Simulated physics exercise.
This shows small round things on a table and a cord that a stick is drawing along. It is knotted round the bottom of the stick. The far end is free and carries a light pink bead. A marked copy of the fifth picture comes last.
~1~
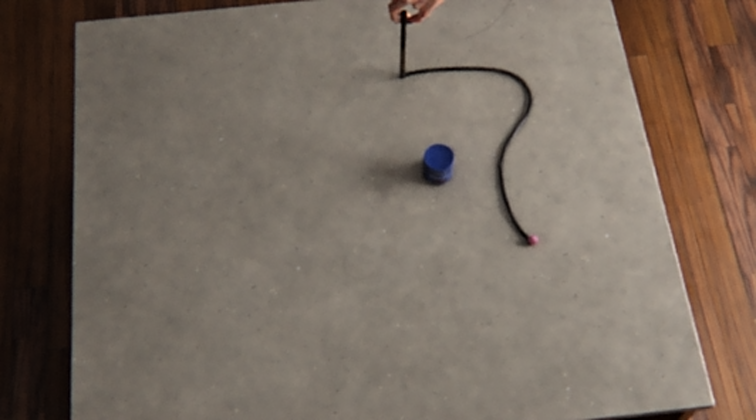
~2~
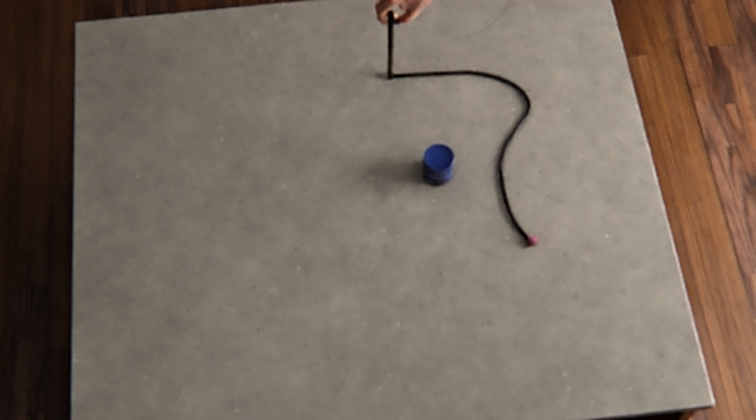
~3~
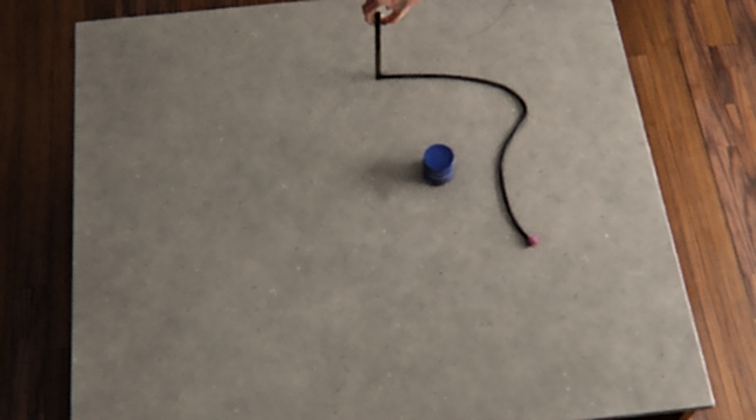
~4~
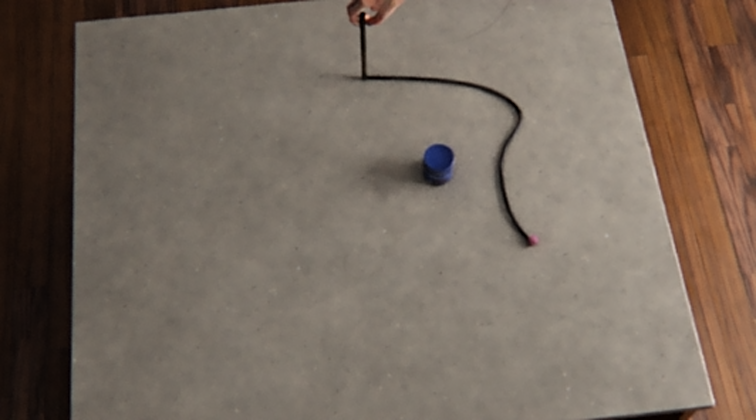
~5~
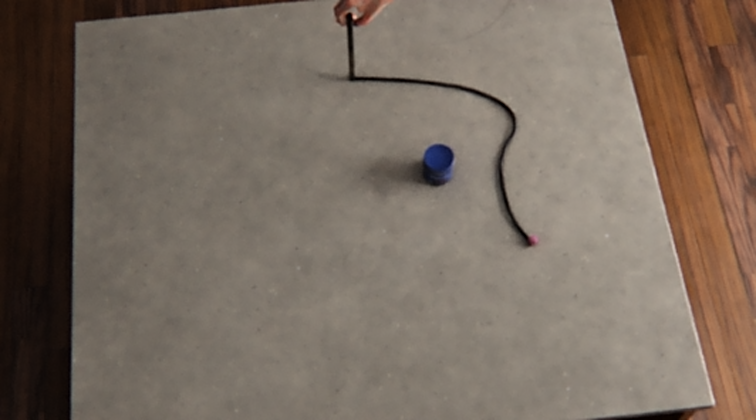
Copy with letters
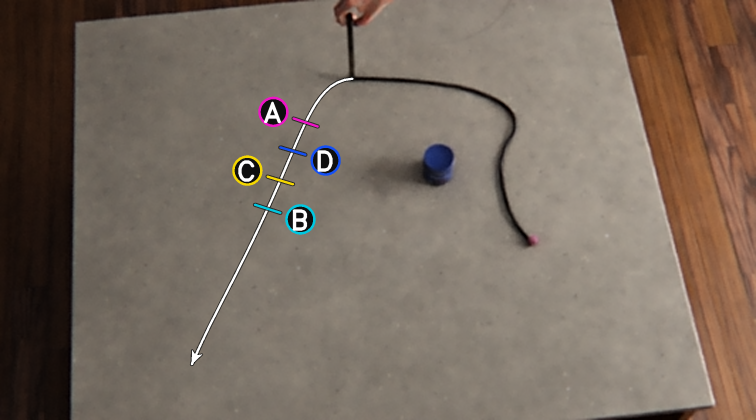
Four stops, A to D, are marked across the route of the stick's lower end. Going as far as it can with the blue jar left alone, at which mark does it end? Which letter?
At B, and not beyond.
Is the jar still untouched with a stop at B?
Yes.
On the marked copy, A at (306, 123); B at (268, 209); C at (280, 180); D at (293, 151); the route from (352, 79) via (269, 205) to (192, 364).
Taking B. A third of the way, foot of the stick (311, 113), middle of the cord (469, 114), free end (533, 240).
Two thirds of the way, foot of the stick (288, 164), middle of the cord (444, 128), free end (533, 240).
When it is over, foot of the stick (268, 209), middle of the cord (421, 149), free end (533, 240); nothing has been touched.
As for the rest, A is safe but short; C is safe but short; D is safe but short.
